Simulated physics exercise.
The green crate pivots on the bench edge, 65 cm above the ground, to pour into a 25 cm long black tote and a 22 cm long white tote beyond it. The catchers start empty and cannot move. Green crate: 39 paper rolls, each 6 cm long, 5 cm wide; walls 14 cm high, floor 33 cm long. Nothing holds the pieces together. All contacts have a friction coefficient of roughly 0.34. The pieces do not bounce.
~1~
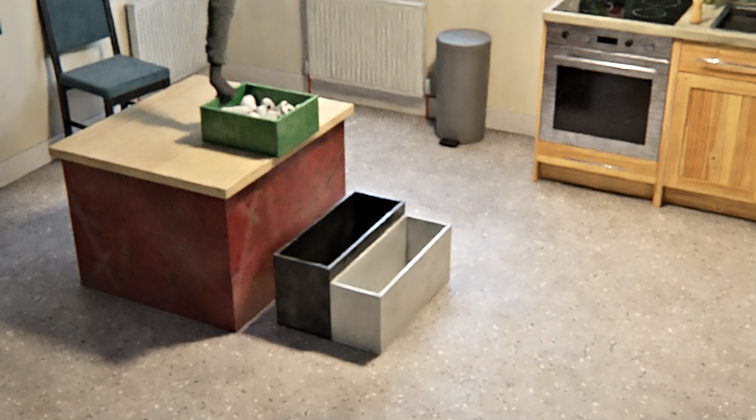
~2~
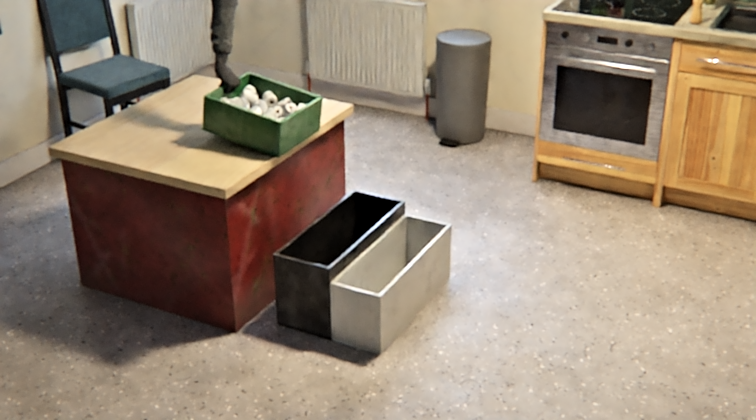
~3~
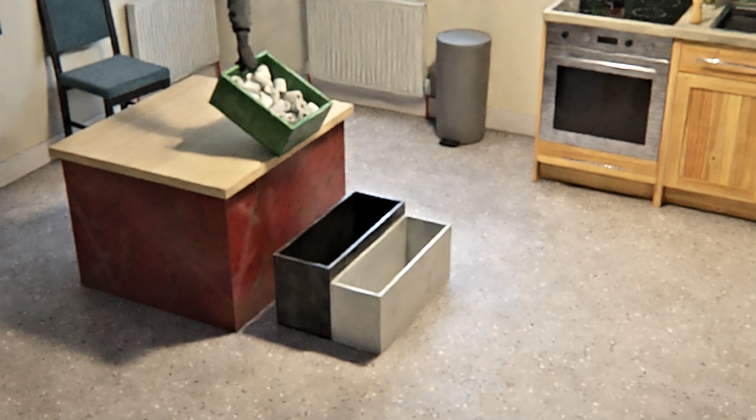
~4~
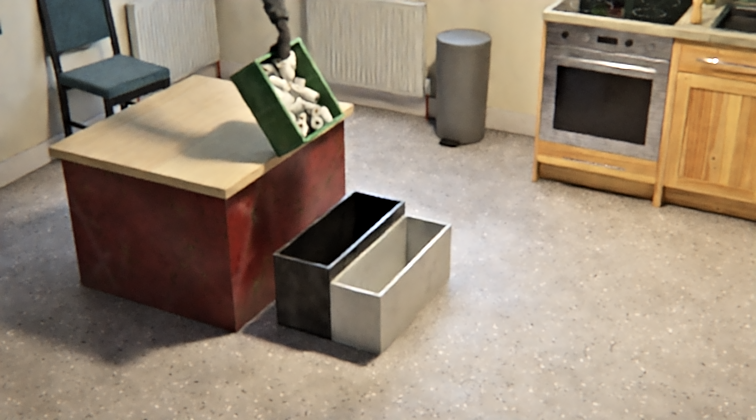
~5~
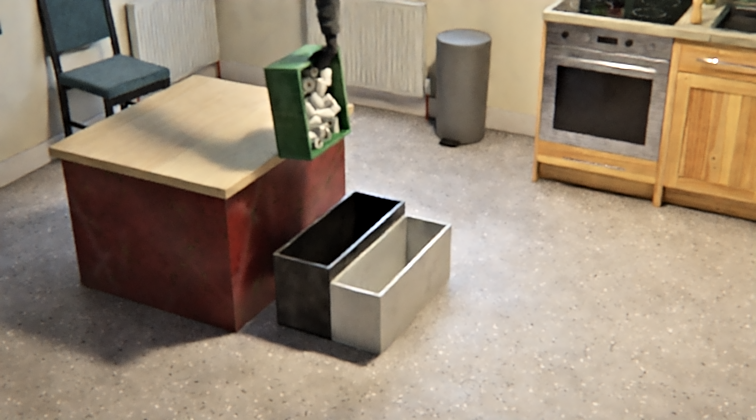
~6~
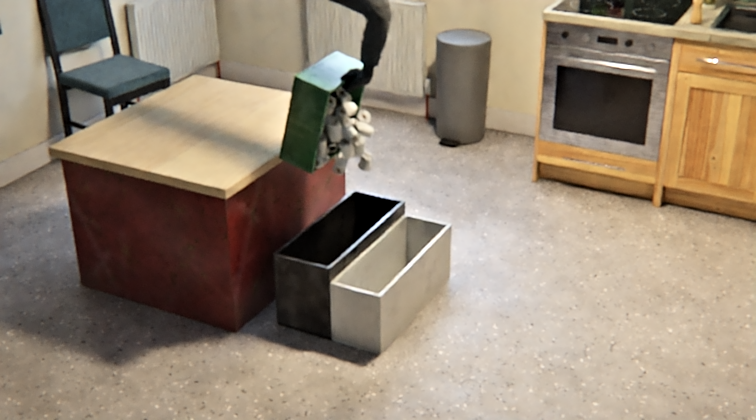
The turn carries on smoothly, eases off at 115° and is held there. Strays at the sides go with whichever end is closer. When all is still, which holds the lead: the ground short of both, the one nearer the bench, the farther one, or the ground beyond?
It is the white tote, the second one.
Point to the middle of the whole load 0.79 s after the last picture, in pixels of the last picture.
At about (394, 294).
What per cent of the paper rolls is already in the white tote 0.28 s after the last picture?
About 30 per cent.
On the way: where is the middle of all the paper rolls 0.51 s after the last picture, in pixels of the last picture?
At about (392, 294).
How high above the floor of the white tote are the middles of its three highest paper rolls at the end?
Some 5 cm.
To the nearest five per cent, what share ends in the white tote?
Near 50 in a hundred.
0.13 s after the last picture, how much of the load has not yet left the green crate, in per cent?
Roughly 35 per cent is still inside.
Then, 0.13 s after the last picture, tilt 115°; 13 still in the green crate and 26 in the air.
Then, 0.28 s after the last picture, tilt 115°; 6 still in the green crate, 3 in the black tote, 12 in the white tote, 1 on the ground beyond the white tote and 17 in the air.
Then, 0.51 s after the last picture, tilt 115°; 8 in the black tote, 20 in the white tote, 3 on the ground beyond the white tote and 8 in the air.
Final count (0.79 s after the last picture), 13 in the black tote, 20 in the white tote and 6 on the ground beyond the white tote.
